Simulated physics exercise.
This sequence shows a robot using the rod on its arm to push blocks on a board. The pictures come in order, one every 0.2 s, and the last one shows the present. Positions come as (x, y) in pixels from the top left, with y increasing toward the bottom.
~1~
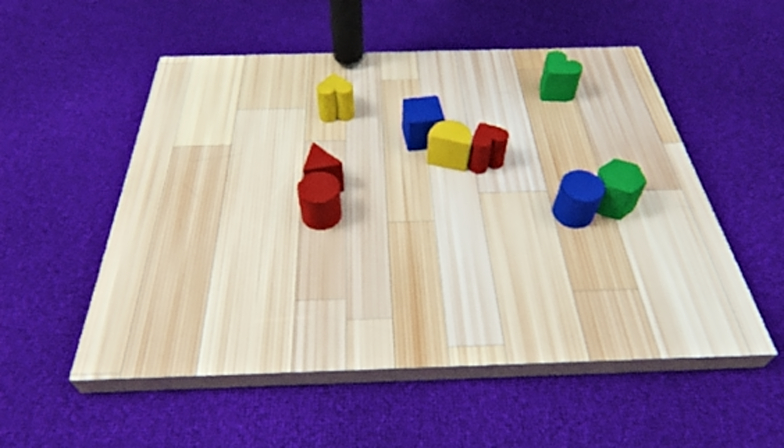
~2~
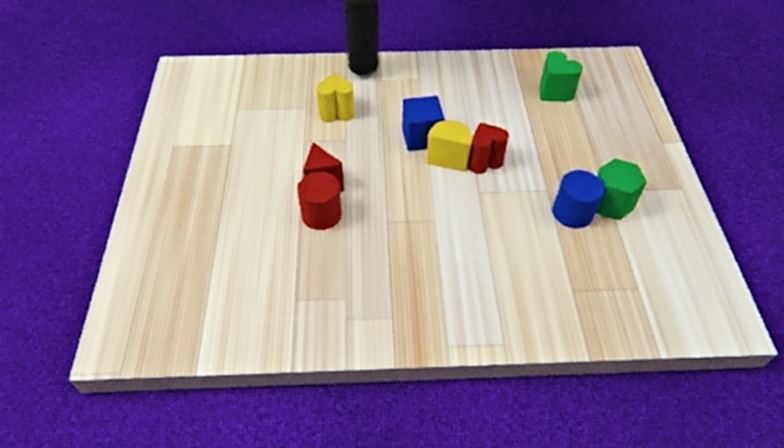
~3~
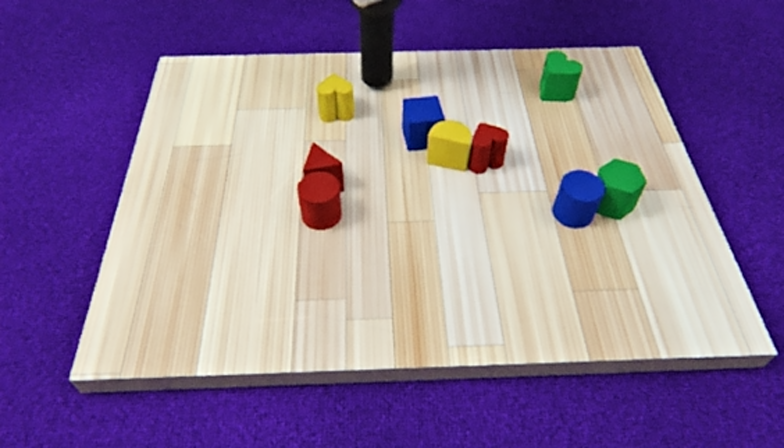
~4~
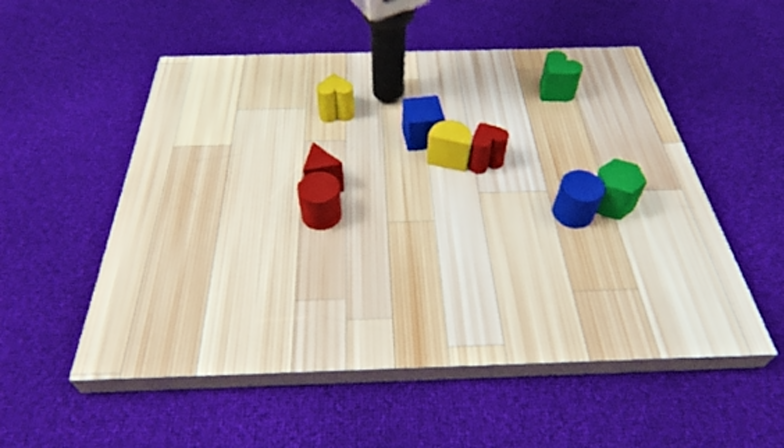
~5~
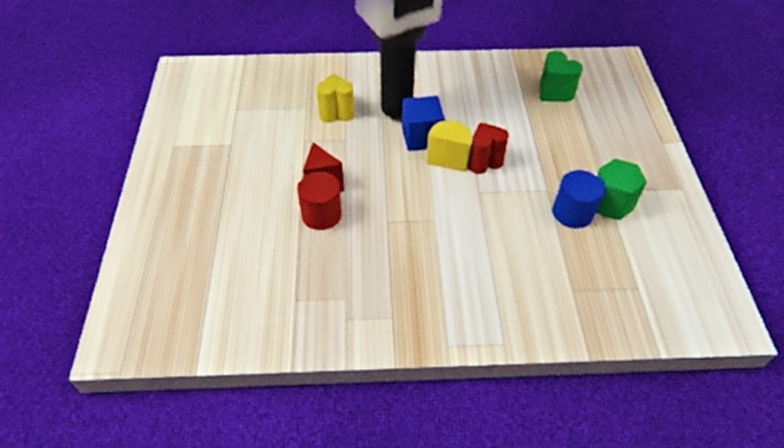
In this clip, a robot arm's black rod moves down and to the right from the top edge of a wooden board, passing the yellow heart and coming up beside the blue block, while the colored blocks stay still.
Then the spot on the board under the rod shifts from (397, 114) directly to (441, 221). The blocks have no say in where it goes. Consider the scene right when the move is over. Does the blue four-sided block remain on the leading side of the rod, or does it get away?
The rod will have lost it.
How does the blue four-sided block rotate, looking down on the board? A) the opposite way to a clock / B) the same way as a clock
My answer is option A.
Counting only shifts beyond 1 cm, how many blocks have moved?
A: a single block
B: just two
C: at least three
Option C.
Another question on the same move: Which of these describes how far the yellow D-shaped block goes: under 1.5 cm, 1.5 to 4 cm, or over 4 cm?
Past 4 cm.
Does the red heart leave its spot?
I expect so.
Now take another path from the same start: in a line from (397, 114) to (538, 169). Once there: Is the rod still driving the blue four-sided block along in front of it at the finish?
It seems not.
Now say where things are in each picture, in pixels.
The first picture shows lower end of the rod at (349, 56), tops of blocks, yellow heart at (334, 85), blue four-sided block at (424, 108), yellow D-shaped block at (452, 131), red heart at (489, 134).
The second picture shows rod at (364, 66), blocks as before.
The third picture shows rod at (377, 78), blocks as before.
The fourth picture shows rod at (388, 92), blocks as before.
The fifth picture shows rod at (397, 108), yellow heart at (334, 85), blue four-sided block at (424, 108), yellow D-shaped block at (452, 131), red heart at (489, 134).
What follows on the original path. One third of the way, rod at (411, 140); blue four-sided block at (443, 133), turned 45° anticlockwise; yellow D-shaped block at (476, 149); red heart at (502, 138), turned 55° anticlockwise.
Two thirds of the way, rod at (425, 176); blue four-sided block at (465, 163), turned 70° anticlockwise; yellow D-shaped block at (504, 165), turned 40° anticlockwise; red heart at (504, 138), turned 60° anticlockwise.
At the end, rod at (442, 215); yellow heart not moved; blue four-sided block at (477, 173), turned 95° anticlockwise; yellow D-shaped block at (516, 167), turned 55° anticlockwise; red heart at (504, 138), turned 60° anticlockwise.
